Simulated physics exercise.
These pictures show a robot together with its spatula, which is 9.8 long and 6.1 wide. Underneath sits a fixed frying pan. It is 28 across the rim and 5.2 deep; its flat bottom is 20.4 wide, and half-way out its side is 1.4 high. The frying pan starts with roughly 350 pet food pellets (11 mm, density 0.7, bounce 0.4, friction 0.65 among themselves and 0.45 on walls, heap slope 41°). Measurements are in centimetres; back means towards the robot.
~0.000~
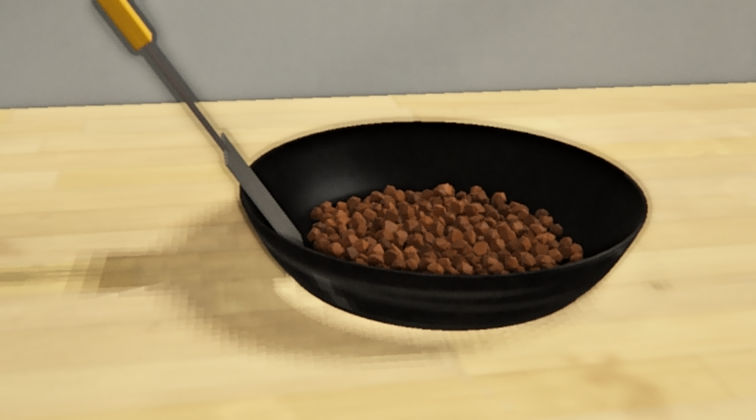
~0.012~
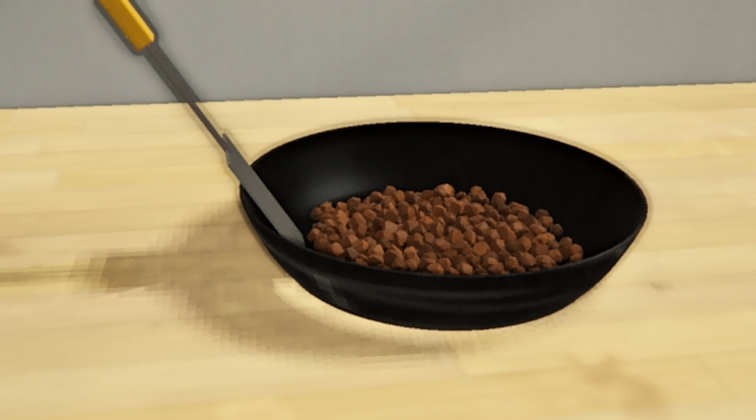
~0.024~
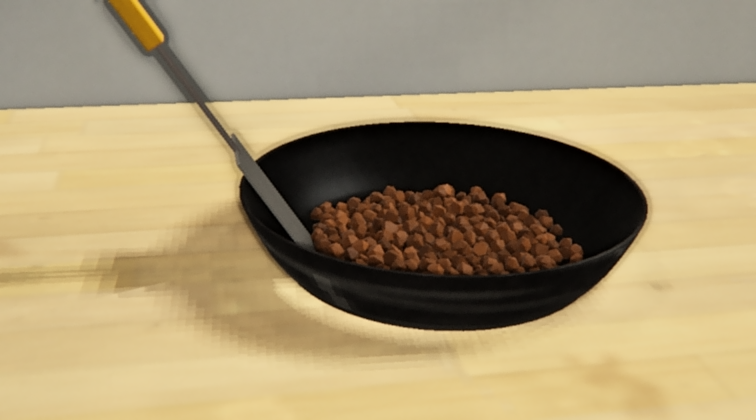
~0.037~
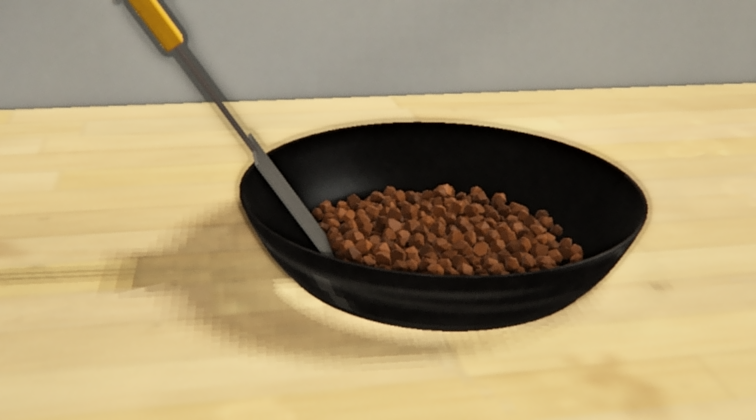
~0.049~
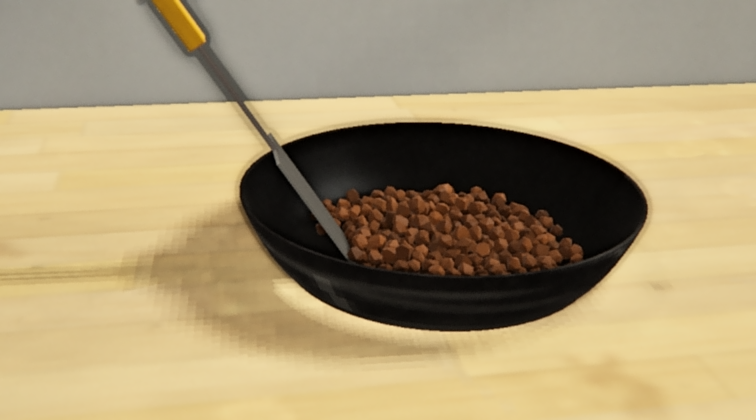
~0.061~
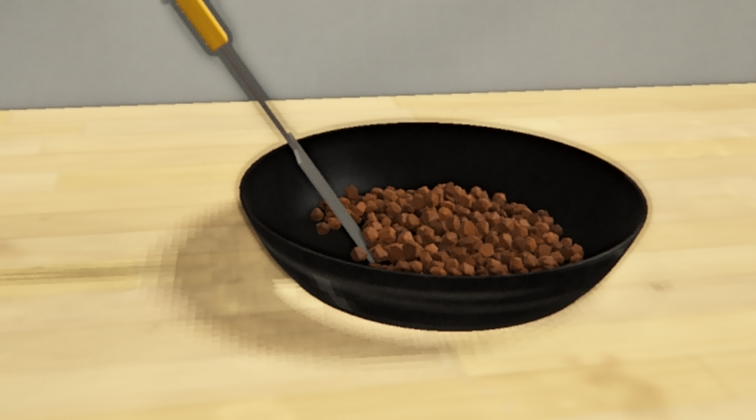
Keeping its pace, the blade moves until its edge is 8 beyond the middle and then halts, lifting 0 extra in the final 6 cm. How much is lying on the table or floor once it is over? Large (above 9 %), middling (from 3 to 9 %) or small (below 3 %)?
Small; below 3 %.
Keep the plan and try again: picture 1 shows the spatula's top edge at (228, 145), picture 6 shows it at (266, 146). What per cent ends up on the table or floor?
0 per cent.
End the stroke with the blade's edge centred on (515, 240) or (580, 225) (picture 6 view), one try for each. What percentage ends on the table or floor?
Try 1: Approx. 0 %; try 2: Approx. 20 %.
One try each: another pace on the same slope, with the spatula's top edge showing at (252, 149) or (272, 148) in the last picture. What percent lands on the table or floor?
Some 0 and 0 per cent.
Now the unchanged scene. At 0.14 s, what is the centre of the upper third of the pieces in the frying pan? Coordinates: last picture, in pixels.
It is centred close to (496, 220).
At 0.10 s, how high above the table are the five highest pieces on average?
Roughly 5 cm above the table.
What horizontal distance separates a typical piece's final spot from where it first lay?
Somewhere near 4 centimetres, I reckon.
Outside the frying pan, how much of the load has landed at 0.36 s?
It works out to about 0 in a hundred.
By 0.10 s, sloping 57°, highest piece 6 above the table; 352 in the frying pan.
By 0.14 s, sloping 57°, highest piece 6 above the table; 352 in the frying pan.
By 0.36 s, sloping 57°, highest piece 6 above the table; 348 in the frying pan, 2 on the table or floor, 2 on the blade or in flight.
By 1.41 s, sloping 57°, highest piece 6 above the table; 348 in the frying pan, 4 on the table or floor.
Final count, 348 in the frying pan, 4 on the table or floor. That is 1 % on the table or floor.
